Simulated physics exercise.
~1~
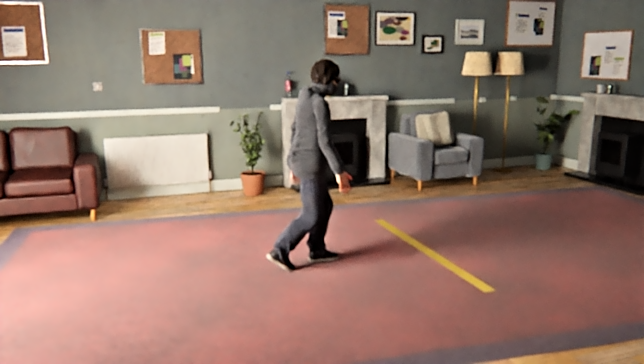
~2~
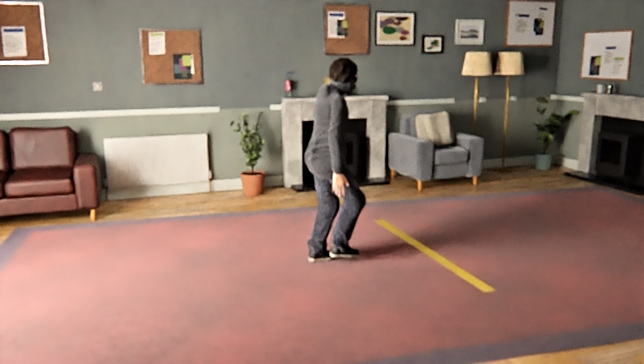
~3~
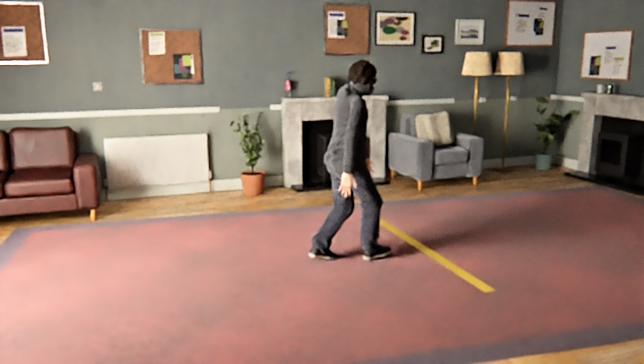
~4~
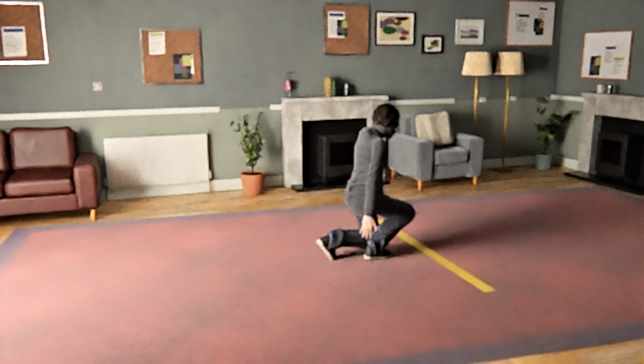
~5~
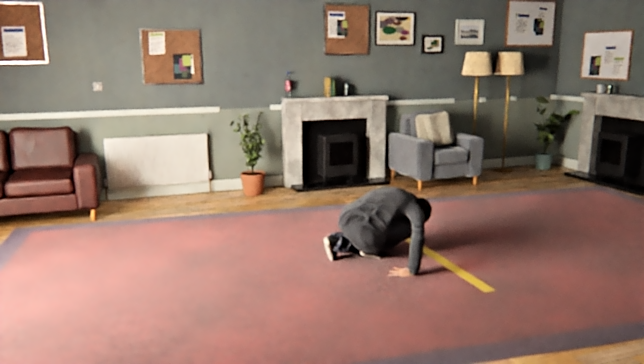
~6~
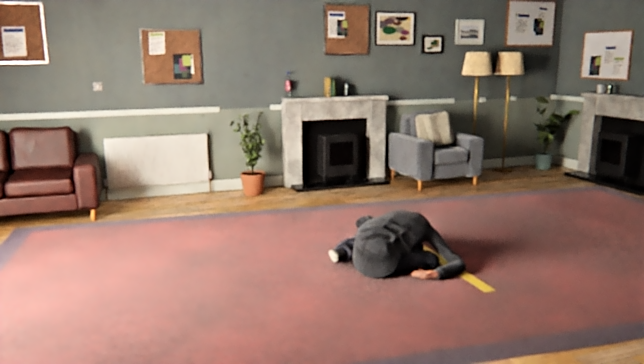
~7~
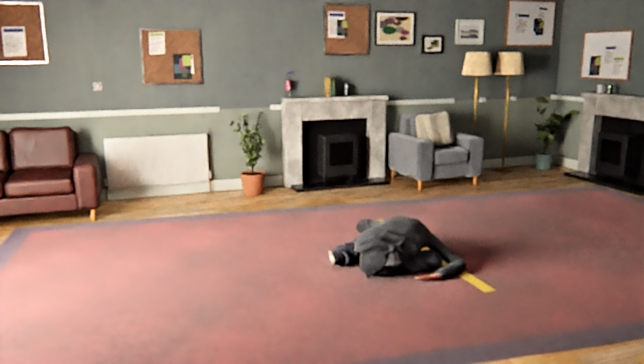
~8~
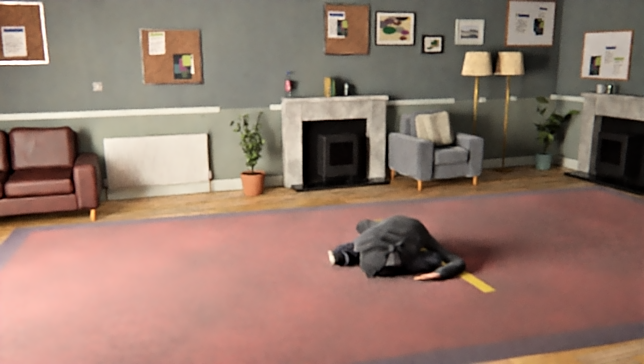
In a lounge, a person walks right, kneels, and slumps down beside a yellow tape line.
